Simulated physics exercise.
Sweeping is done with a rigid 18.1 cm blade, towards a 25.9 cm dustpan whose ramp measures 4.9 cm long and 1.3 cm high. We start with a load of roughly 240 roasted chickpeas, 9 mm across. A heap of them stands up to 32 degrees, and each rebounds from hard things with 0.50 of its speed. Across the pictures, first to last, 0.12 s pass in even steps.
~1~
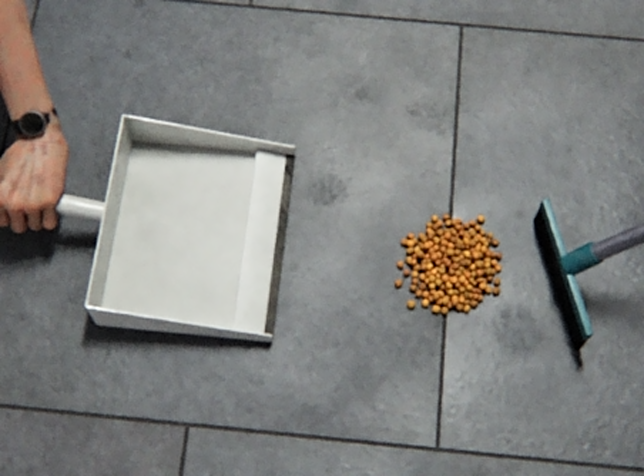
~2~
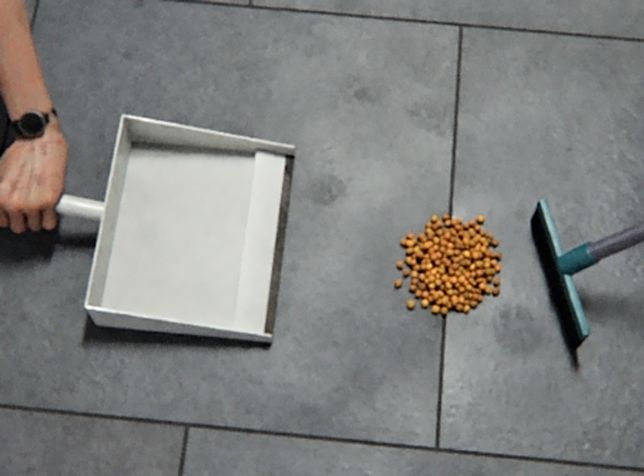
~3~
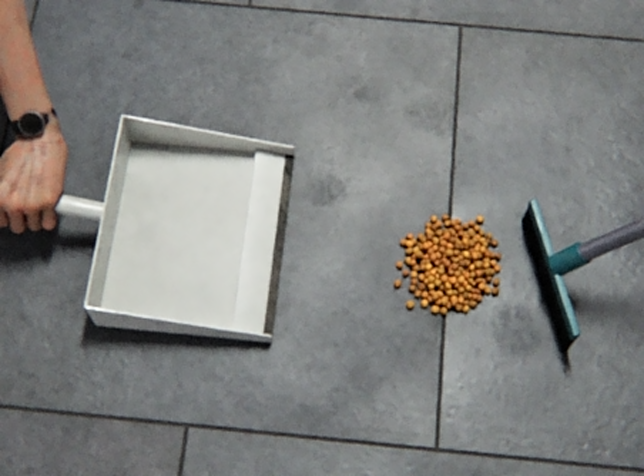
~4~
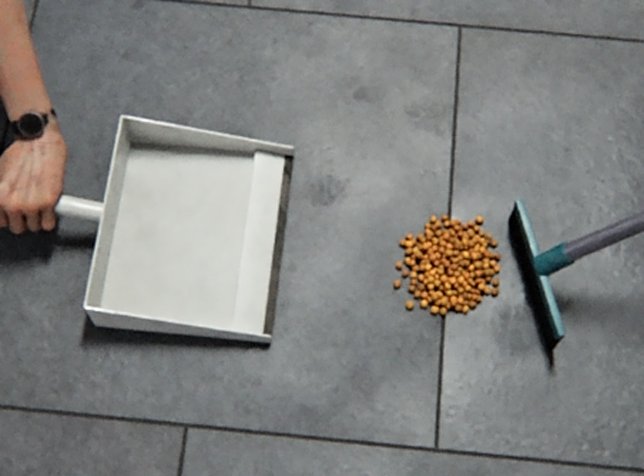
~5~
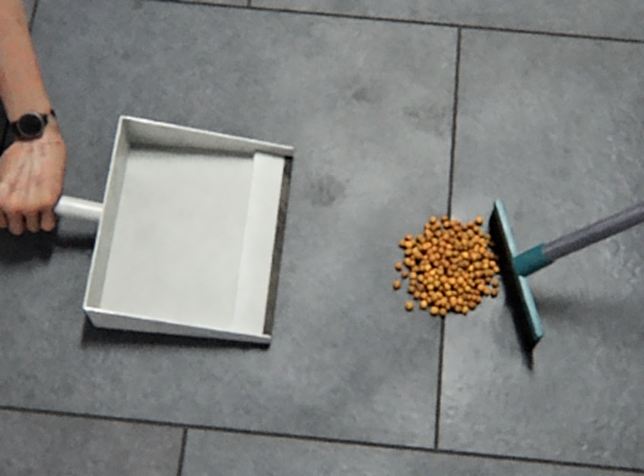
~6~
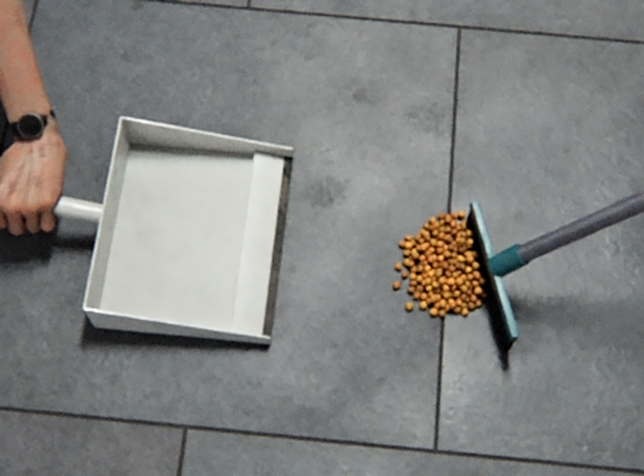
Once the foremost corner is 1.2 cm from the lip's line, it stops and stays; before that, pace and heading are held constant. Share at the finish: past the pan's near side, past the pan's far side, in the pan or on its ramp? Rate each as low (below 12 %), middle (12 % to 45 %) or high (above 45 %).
Near side - middle, far side - low, pan - high.
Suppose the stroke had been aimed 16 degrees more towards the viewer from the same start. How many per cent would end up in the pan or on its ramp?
I'd put it at close to 30 percent.
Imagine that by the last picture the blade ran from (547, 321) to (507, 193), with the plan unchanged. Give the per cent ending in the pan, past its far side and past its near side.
Pan 10, far 0, near 0.
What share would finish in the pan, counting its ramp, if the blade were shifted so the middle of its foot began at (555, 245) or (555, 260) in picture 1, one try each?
Estimates: 50 percent and 55 percent.
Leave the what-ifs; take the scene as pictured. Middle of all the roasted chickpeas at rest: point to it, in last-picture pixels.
Roughly (249, 289).
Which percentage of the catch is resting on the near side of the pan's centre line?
About 80 percent of it.
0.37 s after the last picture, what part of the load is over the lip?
Some 60 per cent by that point.
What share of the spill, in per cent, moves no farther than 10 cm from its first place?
About 0 percent.
Then, 0.10 s after the last picture, middle of the blade 13 cm from the lip; 0 % over the lip, far side 0 %, near side 5 %.
Then, 0.17 s after the last picture, middle of the blade 6 cm from the lip; 5 % over the lip, far side 5 %, near side 10 %.
Then, 0.37 s after the last picture, middle of the blade 4 cm from the lip; 60 % over the lip, far side 5 %, near side 15 %.
In the end, near side 15 %, far side 5 %, pan 55 %, in front of the lip or behind the blade 25 %.
